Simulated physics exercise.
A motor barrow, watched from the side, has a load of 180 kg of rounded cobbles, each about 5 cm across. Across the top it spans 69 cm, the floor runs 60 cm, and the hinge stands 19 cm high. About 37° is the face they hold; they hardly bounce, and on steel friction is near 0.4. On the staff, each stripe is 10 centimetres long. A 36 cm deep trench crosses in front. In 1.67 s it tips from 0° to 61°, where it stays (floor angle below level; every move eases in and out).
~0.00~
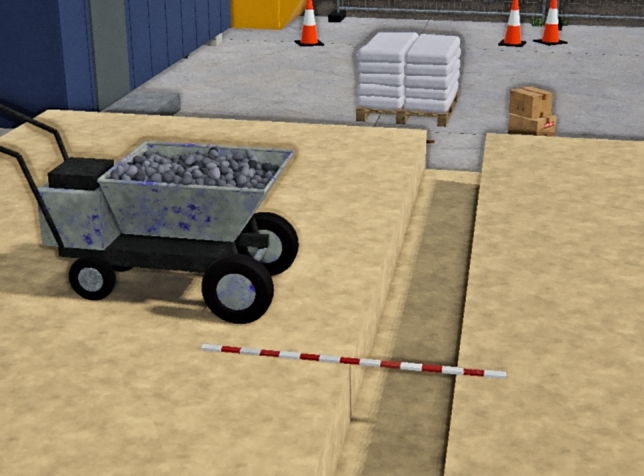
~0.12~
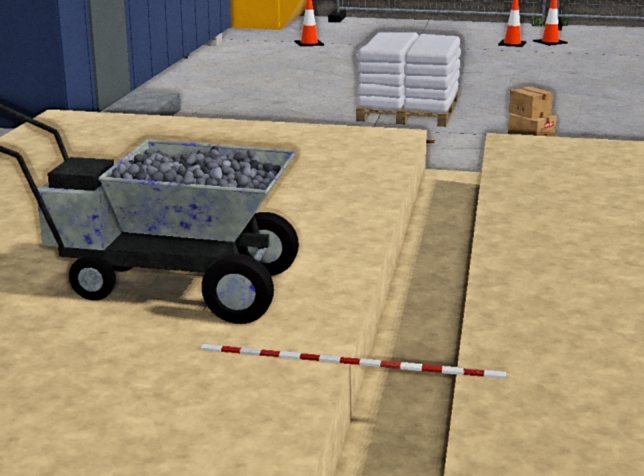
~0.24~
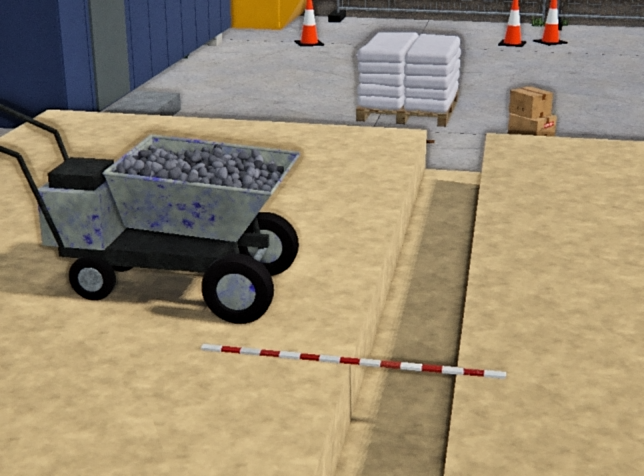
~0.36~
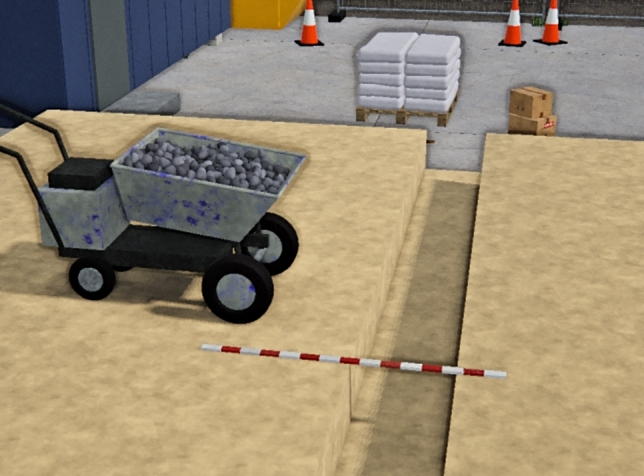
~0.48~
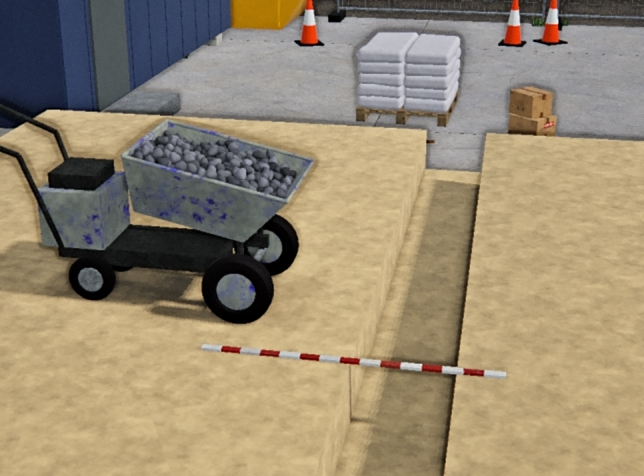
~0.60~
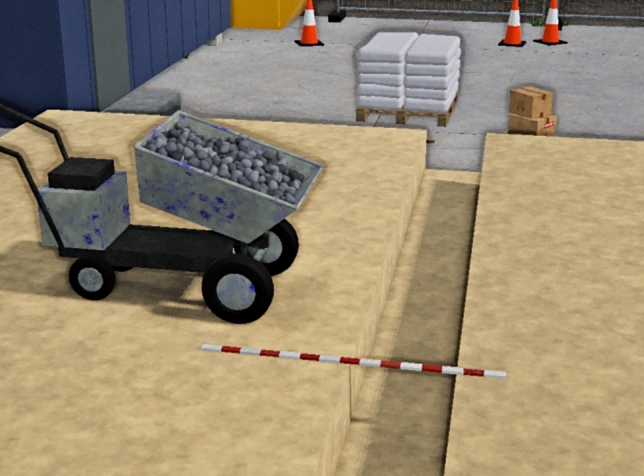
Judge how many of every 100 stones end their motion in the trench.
I would put it near 64 out of 100.
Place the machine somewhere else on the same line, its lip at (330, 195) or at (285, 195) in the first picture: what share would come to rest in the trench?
I'd say some 55 per cent and some 65 per cent.
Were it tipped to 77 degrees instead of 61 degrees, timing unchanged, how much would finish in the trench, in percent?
About 100%.
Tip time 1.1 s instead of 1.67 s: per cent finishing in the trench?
Then roughly 65 percent.
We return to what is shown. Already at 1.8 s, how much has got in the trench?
Roughly 25% by that time.
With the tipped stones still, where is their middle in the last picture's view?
Centre estimate: Around (409, 360).
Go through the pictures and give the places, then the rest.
In the first frame, the skip is at 0°, its lip at (264, 192); the top of the load is at (192, 161).
The second frame shows lip at (266, 192), floor tilted 1°, highest stones at (179, 160); the stones move at 0.1 m/s on average.
The third frame shows lip at (271, 194), floor tilted 3°, highest stones at (183, 157); the stones move at 0.3 m/s on average.
In the fourth frame, the skip is at 7°, its lip at (278, 197); the top of the load is at (179, 152); the stones move at 0.4 m/s on average.
In the fifth frame, the skip is at 12°, its lip at (287, 202); the top of the load is at (171, 142); the stones move at 0.4 m/s on average.
In the sixth frame, the skip is at 18°, its lip at (297, 208); the top of the load is at (179, 135); the stones move at 0.5 m/s on average.
After 1.2 s the floor is at 51°; 99 % in the skip; the foremost stones are at (348, 239).
After 1.8 s the floor is at 61°; 74 % in the skip, 2 % short of the trench, 23 % in the trench; the foremost stones are at (449, 373).
After 2.1 s the floor is at 61°; 55 % in the skip, 2 % short of the trench, 44 % in the trench; the foremost stones are at (456, 365).
After 4.1 s the floor is at 61°; 36 % in the skip, 1 % short of the trench, 64 % in the trench; the foremost stones are at (455, 375).
